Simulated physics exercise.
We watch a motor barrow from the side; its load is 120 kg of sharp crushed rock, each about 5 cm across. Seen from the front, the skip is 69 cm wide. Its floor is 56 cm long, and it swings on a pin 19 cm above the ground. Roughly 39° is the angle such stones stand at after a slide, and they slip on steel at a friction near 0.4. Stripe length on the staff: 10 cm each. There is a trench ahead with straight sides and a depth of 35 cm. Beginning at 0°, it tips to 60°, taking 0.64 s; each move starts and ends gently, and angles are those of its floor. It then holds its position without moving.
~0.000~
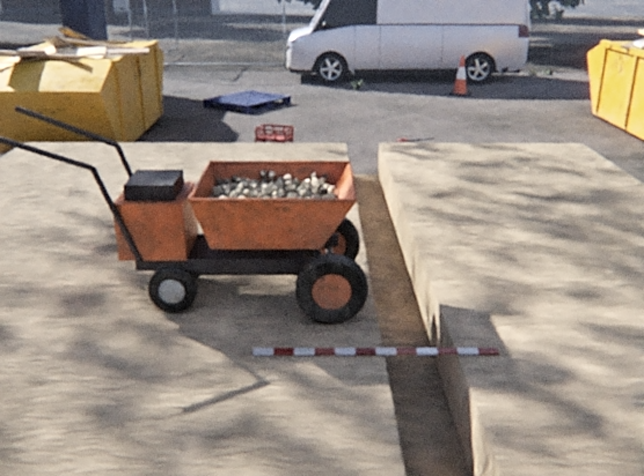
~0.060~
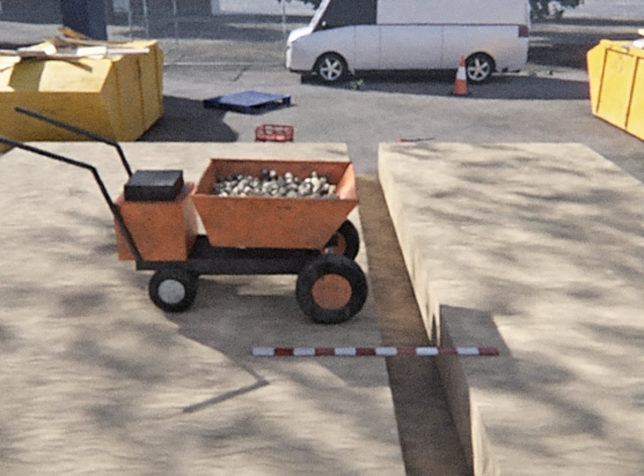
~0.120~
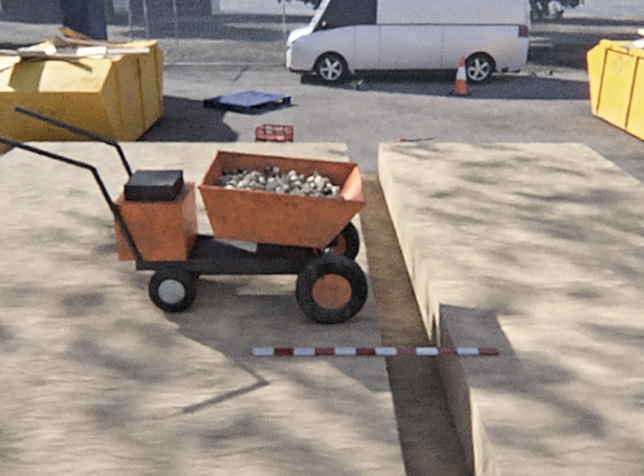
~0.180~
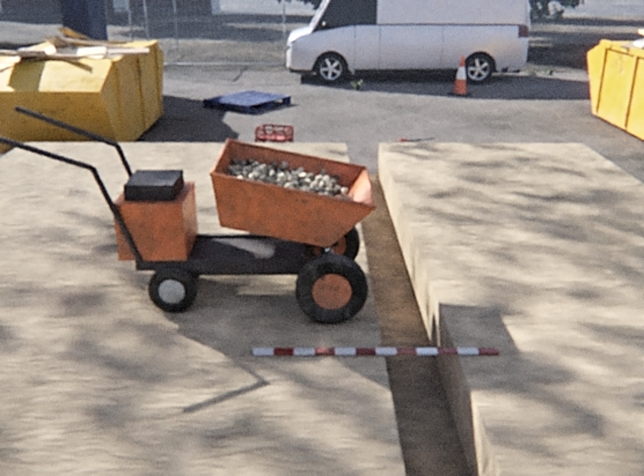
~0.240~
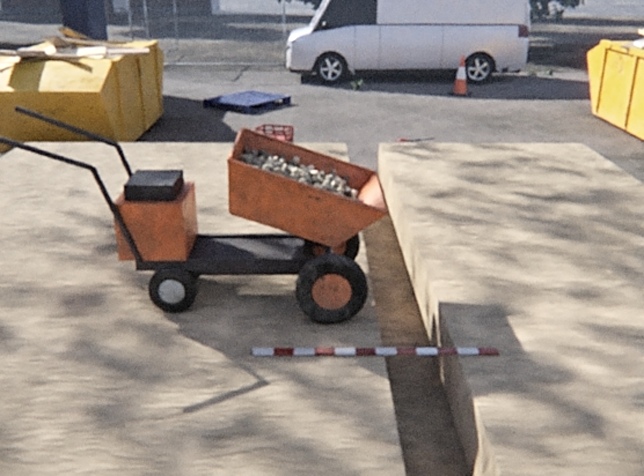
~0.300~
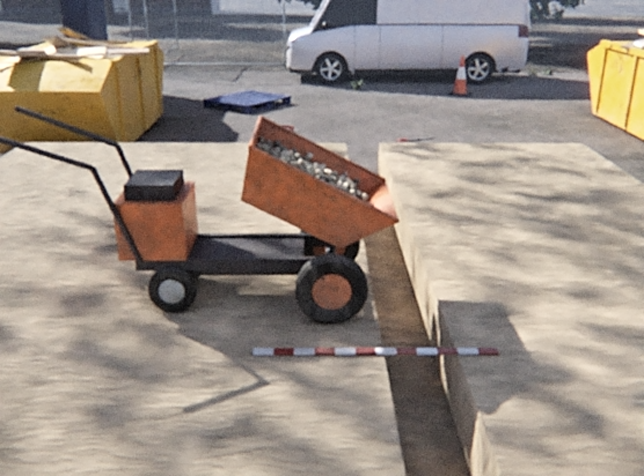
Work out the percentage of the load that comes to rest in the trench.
It works out at about 9 per cent of the load.
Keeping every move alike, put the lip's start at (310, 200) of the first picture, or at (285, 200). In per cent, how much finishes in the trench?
Roughly 35 per cent, then 40 per cent.
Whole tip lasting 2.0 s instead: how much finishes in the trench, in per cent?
Close to 5 percent, then.
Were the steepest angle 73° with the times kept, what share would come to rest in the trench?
It would be close to 20 percent.
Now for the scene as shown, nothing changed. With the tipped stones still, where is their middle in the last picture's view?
Near (466, 292).
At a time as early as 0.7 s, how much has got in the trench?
I'd put it near 5 per cent.
After 0.5 s the floor is at 51°; 100 % in the skip; the foremost stones are at (395, 224).
After 0.7 s the floor is at 60°; 95 % in the skip, 3 % in the trench, 3 % past the trench; the foremost stones are at (459, 276).
After 1.1 s the floor is at 60°; 66 % in the skip, 4 % in the trench, 30 % past the trench; the foremost stones are at (550, 303).
After 3.0 s the floor is at 60°; 58 % in the skip, 9 % in the trench, 34 % past the trench; the foremost stones are at (595, 285).
